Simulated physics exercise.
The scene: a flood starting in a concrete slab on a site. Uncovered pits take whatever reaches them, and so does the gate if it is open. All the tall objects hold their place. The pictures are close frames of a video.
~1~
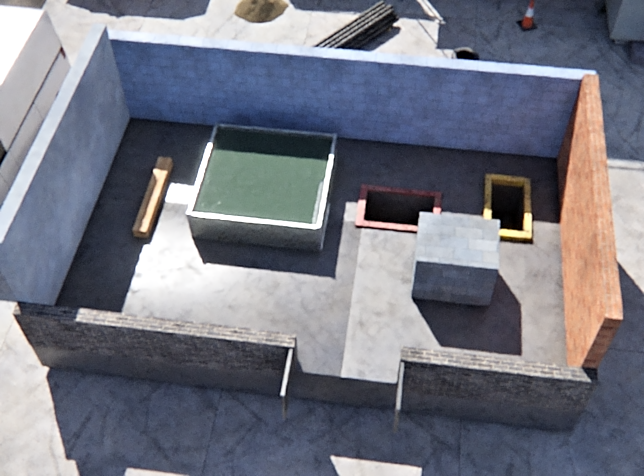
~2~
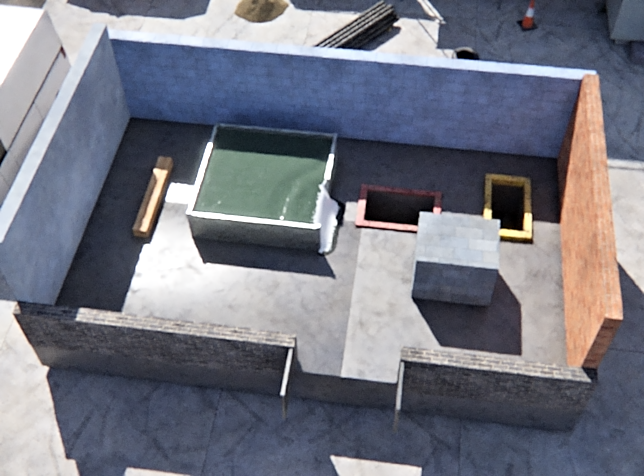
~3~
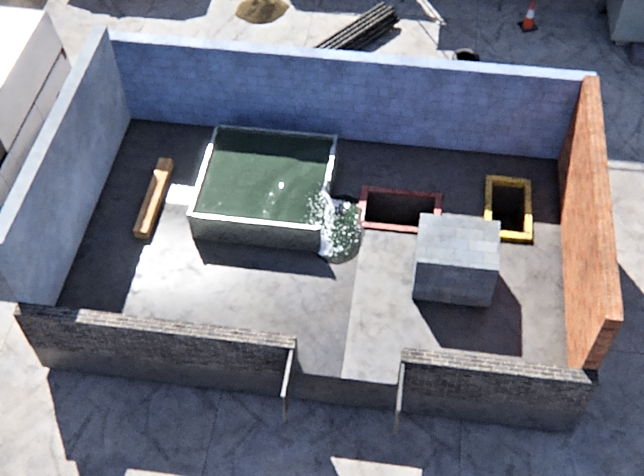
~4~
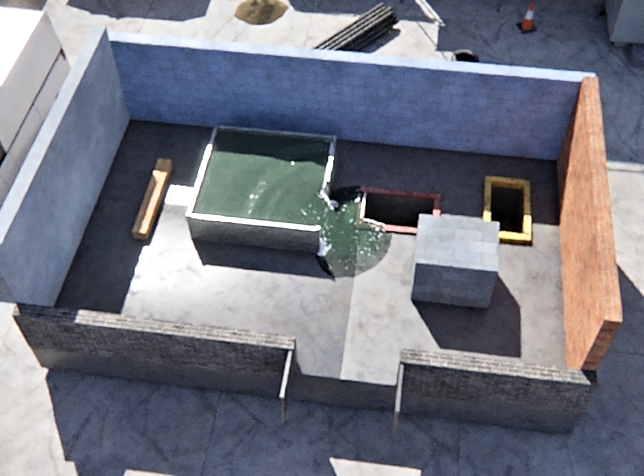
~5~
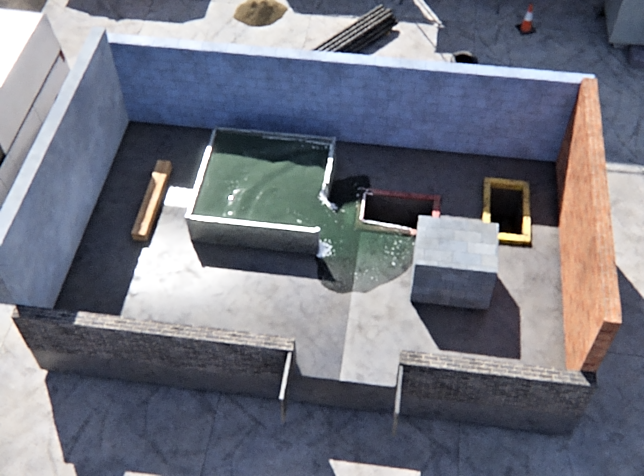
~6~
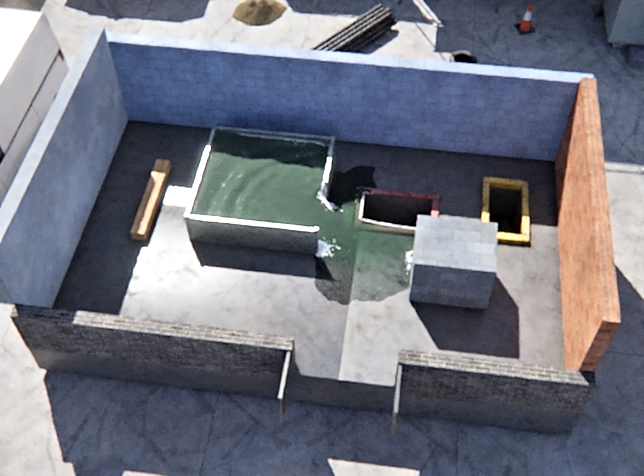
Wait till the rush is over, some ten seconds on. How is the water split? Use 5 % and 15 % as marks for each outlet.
In the end: The gate takes more than 15 %; the red pit takes more than 15 %; the yellow pit takes less than 5 %.
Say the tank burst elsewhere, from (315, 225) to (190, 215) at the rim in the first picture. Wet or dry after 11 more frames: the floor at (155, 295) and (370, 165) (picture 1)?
One after the other: Under water, free of water.
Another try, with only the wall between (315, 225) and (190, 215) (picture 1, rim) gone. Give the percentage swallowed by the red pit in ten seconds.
Roughly, in per cent: Red 0.
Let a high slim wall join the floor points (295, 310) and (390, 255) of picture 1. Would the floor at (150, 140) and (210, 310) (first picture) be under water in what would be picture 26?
One after the other: Free of water, flooded.
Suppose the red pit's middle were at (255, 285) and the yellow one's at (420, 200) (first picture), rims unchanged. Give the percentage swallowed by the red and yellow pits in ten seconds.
Parts in a hundred: Red 0, yellow 10.
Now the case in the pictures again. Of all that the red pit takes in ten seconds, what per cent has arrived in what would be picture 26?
I make it 65 per cent.
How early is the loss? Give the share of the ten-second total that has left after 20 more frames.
Some 45 per cent.
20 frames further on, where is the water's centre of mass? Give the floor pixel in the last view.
Roughly at (329, 227).
A moment on, water covers 15 % of the floor; the gate 0 %, the red pit 5 %, the yellow pit 0 %.
Next, water covers 25 % of the floor; the gate 1 %, the red pit 9 %, the yellow pit 0 %.
Then, water covers 35 % of the floor; the gate 5 %, the red pit 13 %, the yellow pit 1 %.
Later, water covers 50 % of the floor; the gate 12 %, the red pit 18 %, the yellow pit 1 %.
In the end, water covers 60 % of the floor; the gate 20 %, the red pit 21 %, the yellow pit 2 %.
